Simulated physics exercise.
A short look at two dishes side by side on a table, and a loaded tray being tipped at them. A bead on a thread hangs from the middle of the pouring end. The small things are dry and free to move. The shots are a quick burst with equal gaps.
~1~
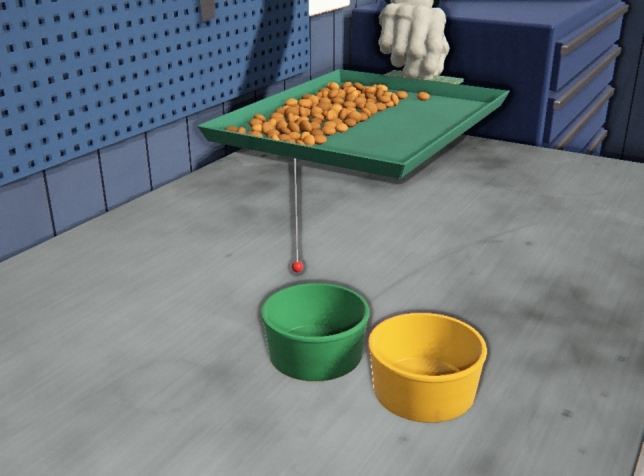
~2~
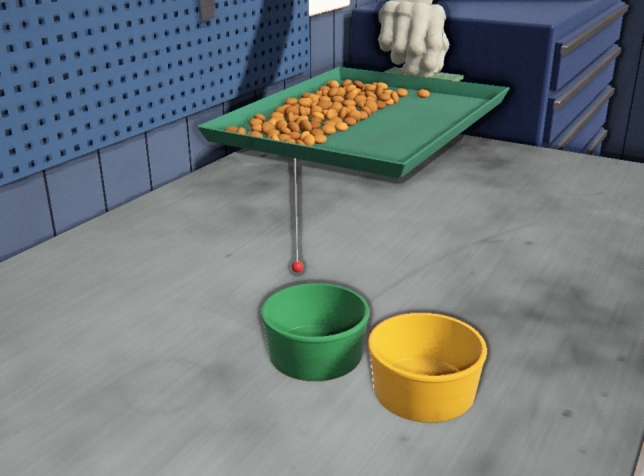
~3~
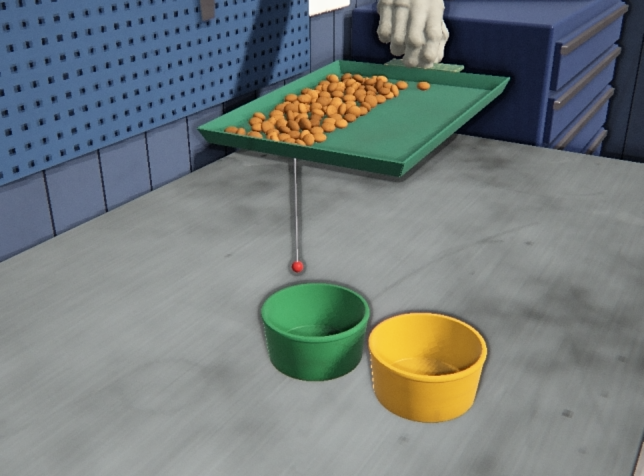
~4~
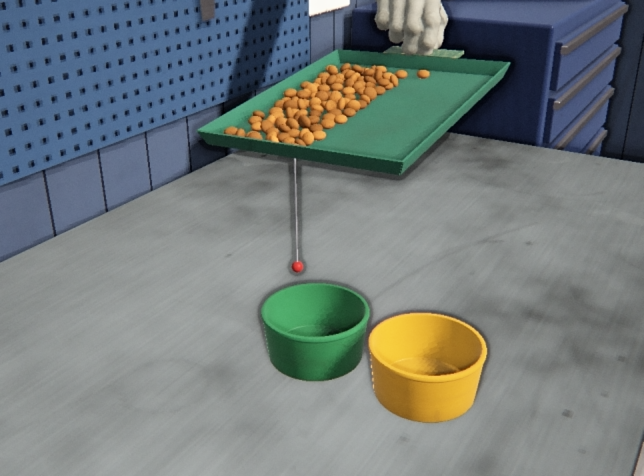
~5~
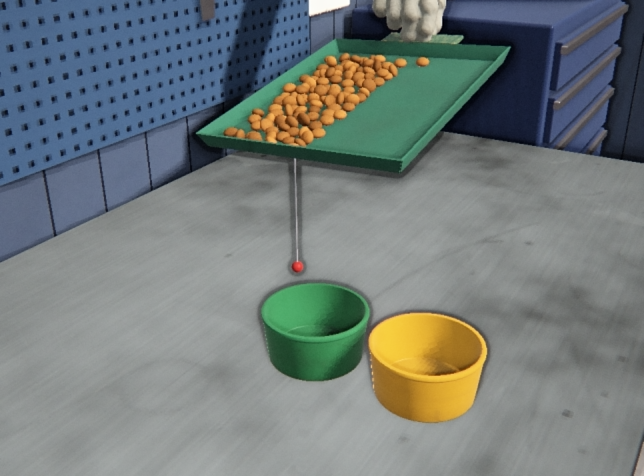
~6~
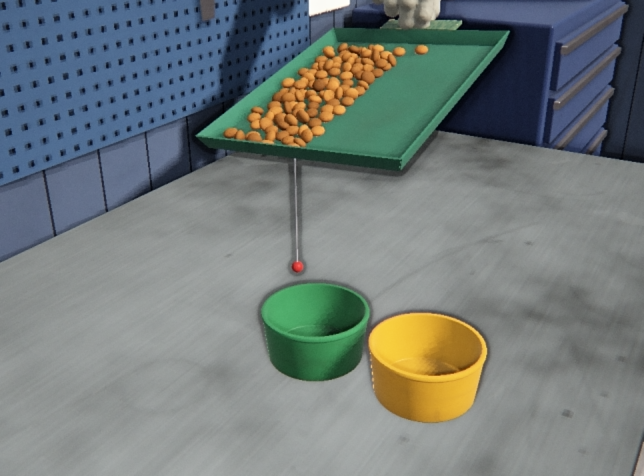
On a grey table beside a blue pegboard, a pale hand raises the far end of a green tray of brown kibble, tilting it gradually toward the viewer, while the green and yellow dishes and the hanging red bead stay still.
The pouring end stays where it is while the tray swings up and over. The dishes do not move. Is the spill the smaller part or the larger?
They take under half between them.
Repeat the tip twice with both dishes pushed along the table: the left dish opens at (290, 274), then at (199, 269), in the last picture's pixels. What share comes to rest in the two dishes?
About 10 and 80 per cent.
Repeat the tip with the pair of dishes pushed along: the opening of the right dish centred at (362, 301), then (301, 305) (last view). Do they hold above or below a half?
At the first place the smaller part, at the second more than half.
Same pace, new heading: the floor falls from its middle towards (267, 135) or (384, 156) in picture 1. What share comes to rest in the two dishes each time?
About 0 and 50 per cent.
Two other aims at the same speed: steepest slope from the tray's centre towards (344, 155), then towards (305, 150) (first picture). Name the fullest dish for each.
The first try: The left dish. The second: Left.
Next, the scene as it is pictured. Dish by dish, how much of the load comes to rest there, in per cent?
Left dish near 10 in a hundred; right dish near 0.
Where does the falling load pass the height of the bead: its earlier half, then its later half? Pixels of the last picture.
Early half (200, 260), late half (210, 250).
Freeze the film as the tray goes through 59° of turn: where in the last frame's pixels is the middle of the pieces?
Close to (249, 120).
Soon after the last picture, tray tipped steeply; nearly all on the tray; a small part in the air.
A little later, tray tipped right over; a small part in the left dish; most outside both; a small part in the air.
Later still, tray tipped past a quarter turn; a small part in the left dish; nearly all outside both.
At rest, tray tipped past a quarter turn; none in the right dish; a small part in the left dish; nearly all outside both.
